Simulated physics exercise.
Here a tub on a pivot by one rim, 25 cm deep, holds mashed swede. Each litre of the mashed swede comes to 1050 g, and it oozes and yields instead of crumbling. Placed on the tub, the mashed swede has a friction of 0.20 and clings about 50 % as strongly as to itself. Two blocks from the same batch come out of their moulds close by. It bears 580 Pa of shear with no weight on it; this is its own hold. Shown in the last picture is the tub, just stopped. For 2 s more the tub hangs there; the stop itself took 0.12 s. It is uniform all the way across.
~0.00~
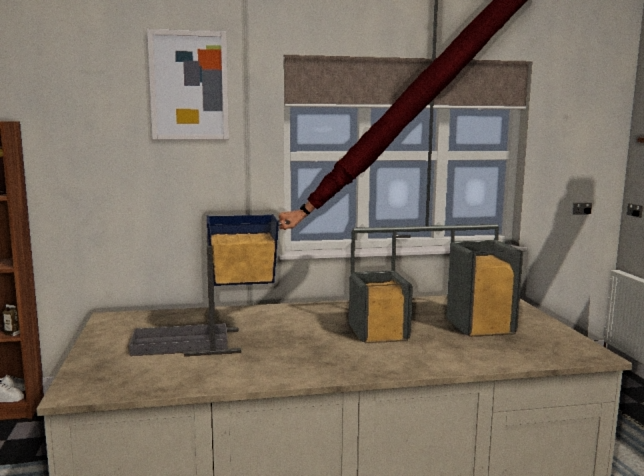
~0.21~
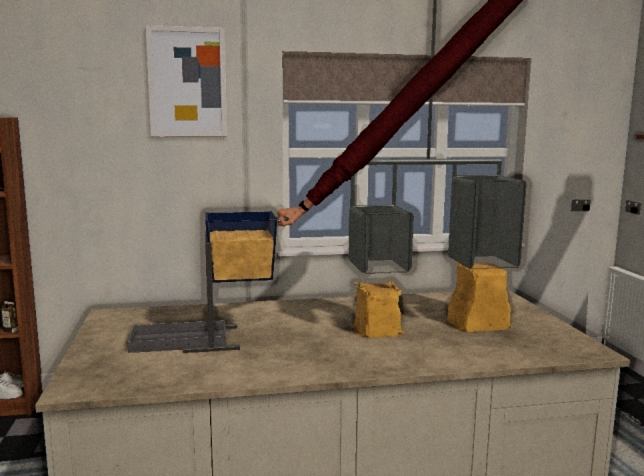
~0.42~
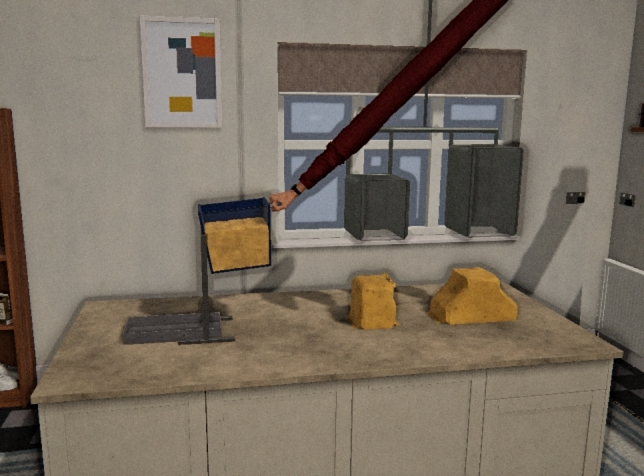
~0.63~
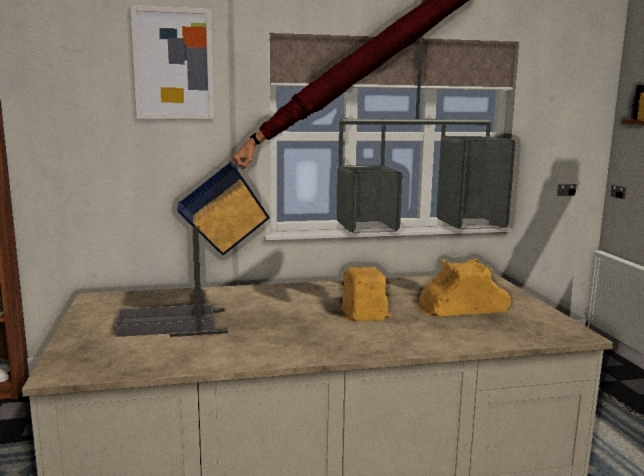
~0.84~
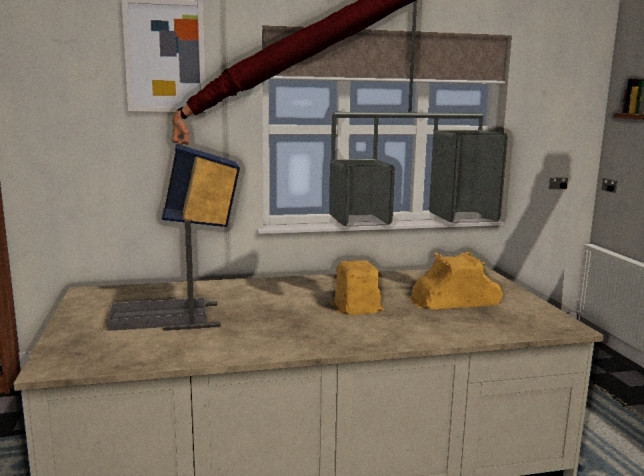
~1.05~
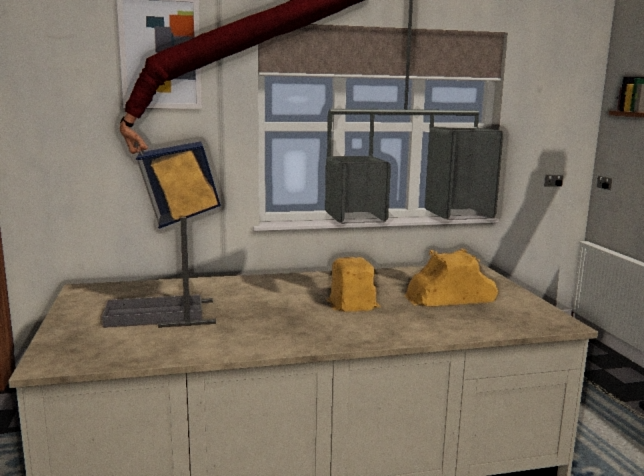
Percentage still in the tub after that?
Some 0 %.
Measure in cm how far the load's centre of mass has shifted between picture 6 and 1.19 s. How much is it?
Looks like around 8 cm to me.
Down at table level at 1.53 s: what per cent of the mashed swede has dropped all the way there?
45 %.
After 1.19 s, the tub is at 105 degrees and holds 86 %.
After 1.36 s, the tub is at 105 degrees and holds 33 %.
After 1.53 s, the tub is at 105 degrees and holds 0 %.
After 1.70 s, the tub is at 105 degrees and holds 0 %.
After 3.05 s, at the end, the tub is at 105 degrees and holds 0 %.
